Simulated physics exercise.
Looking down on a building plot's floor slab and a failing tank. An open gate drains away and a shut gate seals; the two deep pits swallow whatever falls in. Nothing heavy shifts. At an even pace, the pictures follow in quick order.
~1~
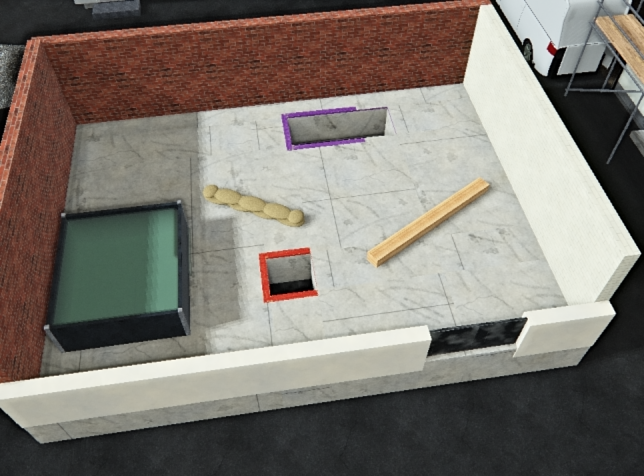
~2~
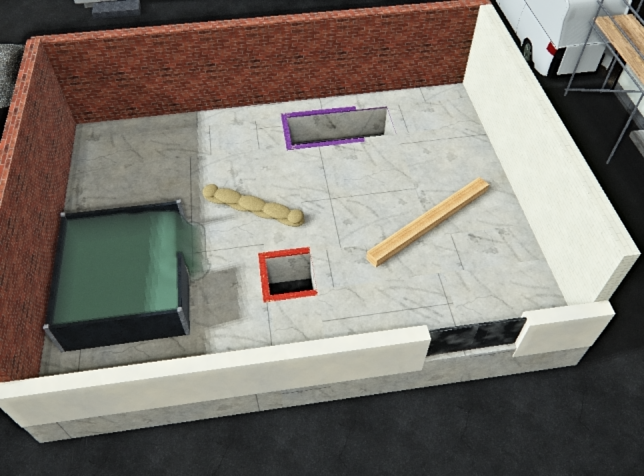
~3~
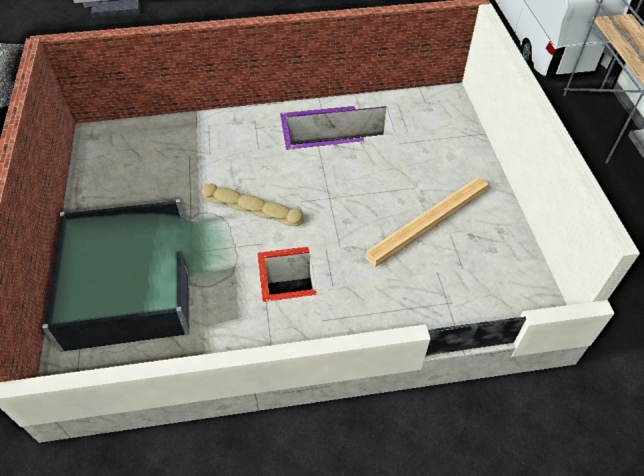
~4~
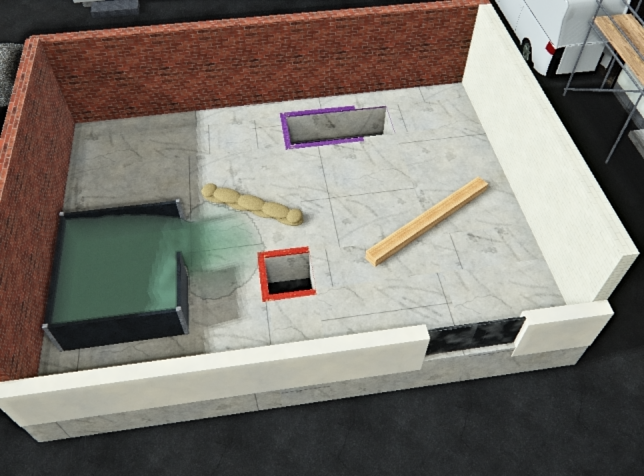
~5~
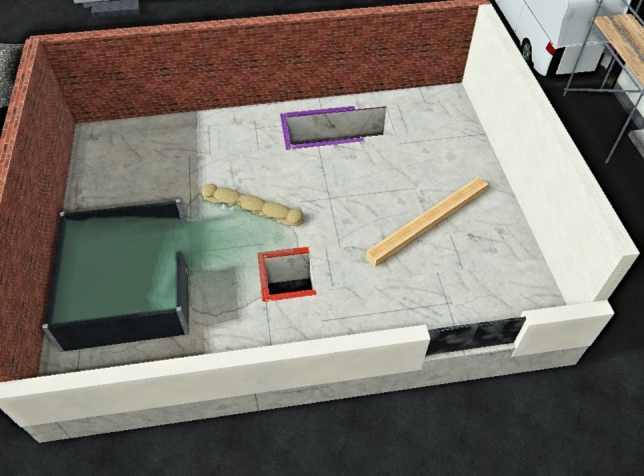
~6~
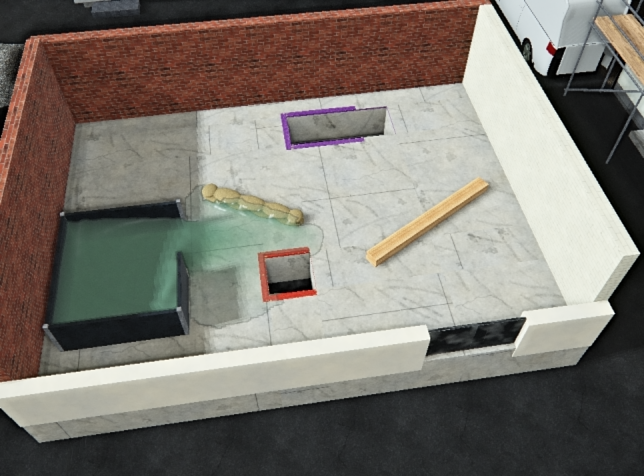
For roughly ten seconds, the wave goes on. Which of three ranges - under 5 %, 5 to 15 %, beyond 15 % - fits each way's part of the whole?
For the gate, under 5 %; for the purple pit, 5 to 15 %; for the red pit, beyond 15 %.
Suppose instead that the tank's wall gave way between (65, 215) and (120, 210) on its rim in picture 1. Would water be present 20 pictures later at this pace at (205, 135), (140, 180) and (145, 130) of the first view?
The first would be drenched, the second drenched and the third drenched.
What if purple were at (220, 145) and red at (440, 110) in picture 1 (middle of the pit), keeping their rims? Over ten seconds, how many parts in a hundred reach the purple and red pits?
Percentages by pit: Purple at 4, red at 14.
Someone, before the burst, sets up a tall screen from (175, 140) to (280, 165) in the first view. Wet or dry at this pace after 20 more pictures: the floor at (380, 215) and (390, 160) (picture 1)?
Swamped, then swamped.
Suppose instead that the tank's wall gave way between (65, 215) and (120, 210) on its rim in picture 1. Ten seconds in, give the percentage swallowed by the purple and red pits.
Purple 30 %, red 0 %.
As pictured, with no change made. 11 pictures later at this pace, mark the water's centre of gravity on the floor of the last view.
Near (185, 267).
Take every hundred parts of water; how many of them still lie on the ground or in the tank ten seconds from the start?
I make it 52 per cent.
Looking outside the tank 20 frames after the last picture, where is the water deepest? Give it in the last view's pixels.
I'd point to about (239, 220).
A moment on, water covers 15 % of the floor; the gate 0 %, the purple pit 0 %, the red pit 4 %.
Next, water covers 30 % of the floor; the gate 0 %, the purple pit 0 %, the red pit 10 %.
Then, water covers 35 % of the floor; the gate 0 %, the purple pit 1 %, the red pit 20 %.
Later, water covers 60 % of the floor; the gate 0 %, the purple pit 2 %, the red pit 32 %.
In the end, water covers 70 % of the floor; the gate 0 %, the purple pit 7 %, the red pit 41 %.
